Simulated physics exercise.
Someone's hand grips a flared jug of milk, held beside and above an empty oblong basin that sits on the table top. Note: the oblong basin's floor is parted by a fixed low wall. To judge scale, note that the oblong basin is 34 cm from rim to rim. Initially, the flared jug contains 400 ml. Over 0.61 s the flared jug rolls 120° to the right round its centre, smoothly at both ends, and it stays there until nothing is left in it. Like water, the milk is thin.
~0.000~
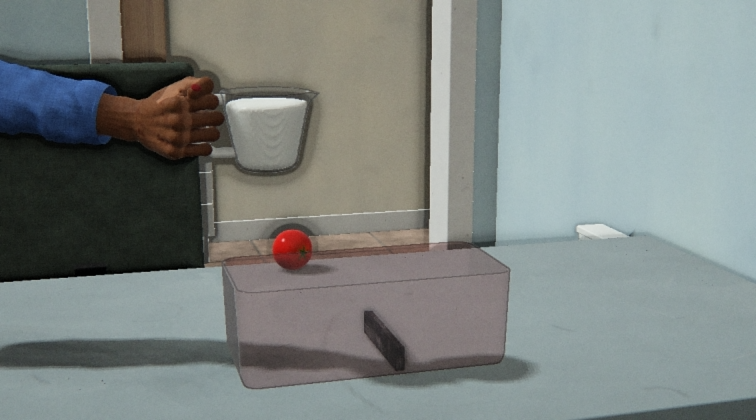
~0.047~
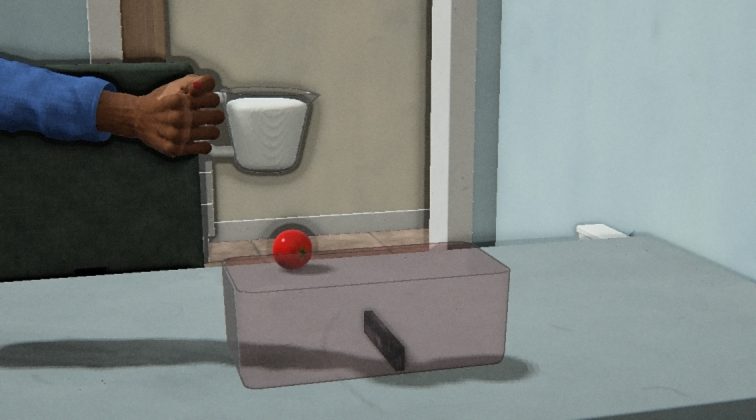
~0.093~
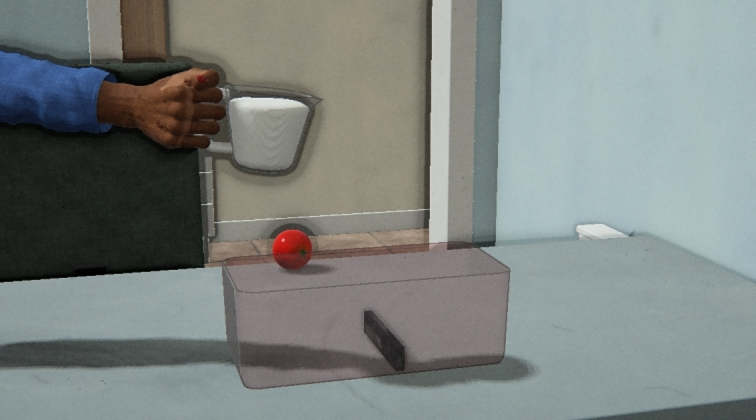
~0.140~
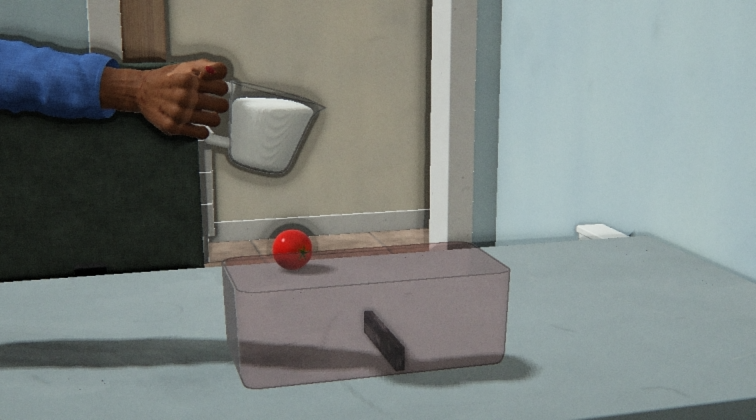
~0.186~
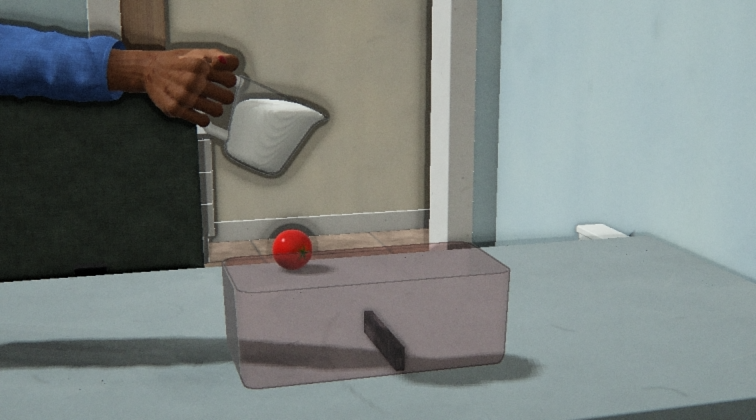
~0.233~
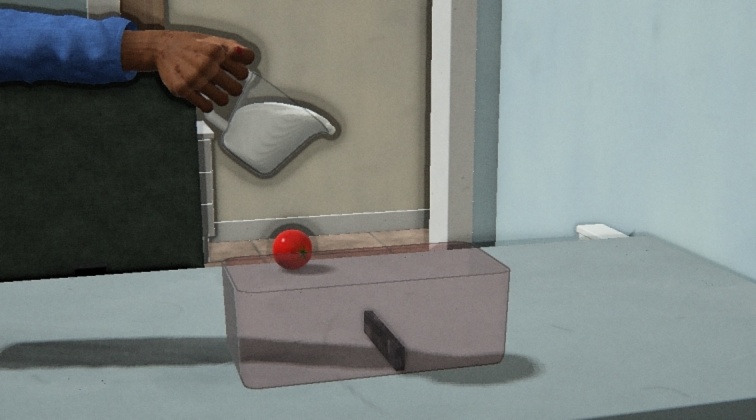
On a pale table top, a hand tilting a jug of white liquid rightward above a clear box beside a red ball.
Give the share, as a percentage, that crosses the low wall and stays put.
Around 22 %.
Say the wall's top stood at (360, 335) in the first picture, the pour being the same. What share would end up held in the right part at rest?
In that case some 55 per cent.
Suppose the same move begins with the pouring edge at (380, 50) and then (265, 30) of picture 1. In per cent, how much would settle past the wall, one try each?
75 in a hundred, followed by 15 in a hundred.
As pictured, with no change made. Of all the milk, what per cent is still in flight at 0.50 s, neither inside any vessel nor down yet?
About 42 per cent.
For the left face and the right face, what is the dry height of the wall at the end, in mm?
Some 20 mm on the left and 26 mm on the right.
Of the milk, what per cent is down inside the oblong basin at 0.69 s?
The share is close to 94 percent.
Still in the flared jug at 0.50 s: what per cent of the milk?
24 %.
By 0.50 s the tilt is 110° and 23 per cent is still to pour, 24 is left of the wall and 10 right of it.
By 0.69 s the tilt is 120° and 0 per cent is still to pour, 78 is left of the wall and 16 right of it.
By 0.89 s the tilt is 120° and 0 per cent is still to pour, 74 is left of the wall and 21 right of it.
By 1.11 s the tilt is 120° and 0 per cent is still to pour, 74 is left of the wall and 22 right of it.
At rest 74 per cent lies left of the wall, 22 right of it and 4 outside.
